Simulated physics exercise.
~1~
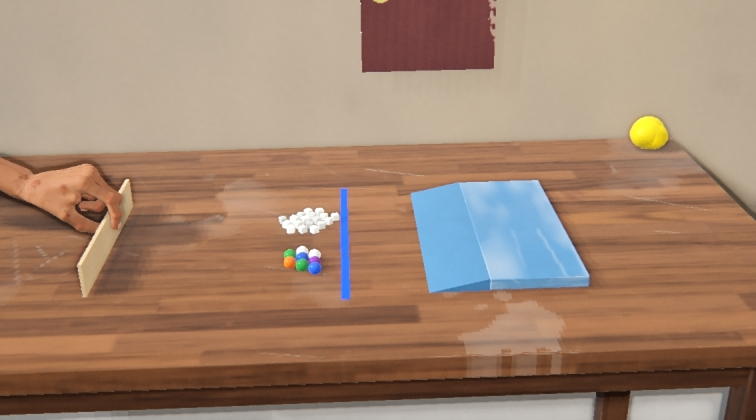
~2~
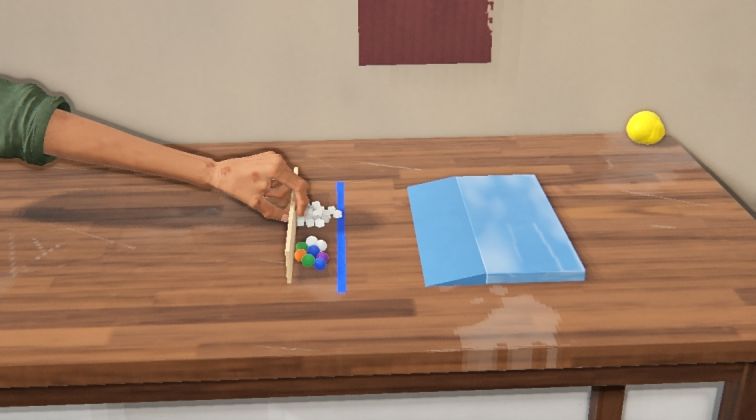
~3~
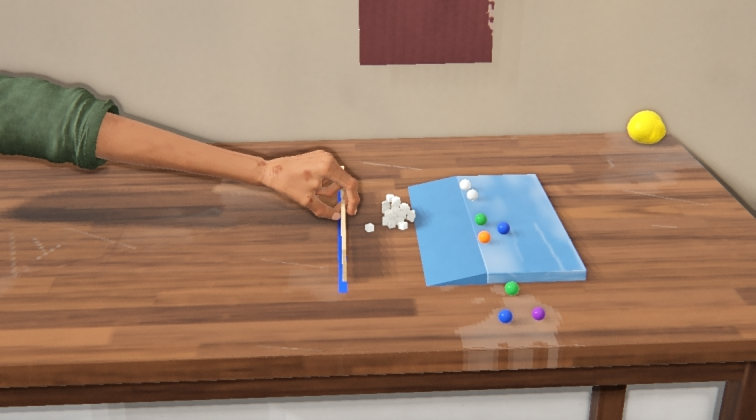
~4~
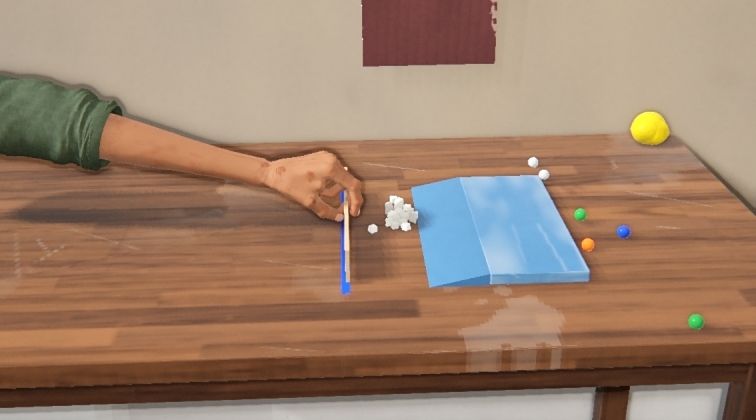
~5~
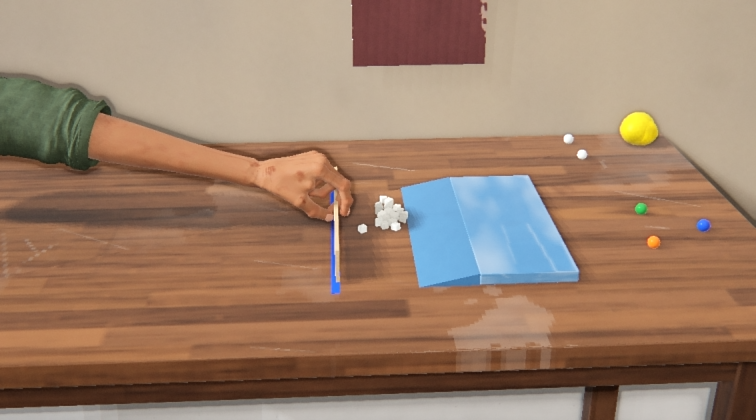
A hand-held card pushes colored balls over a blue wedge while white pieces stop short.
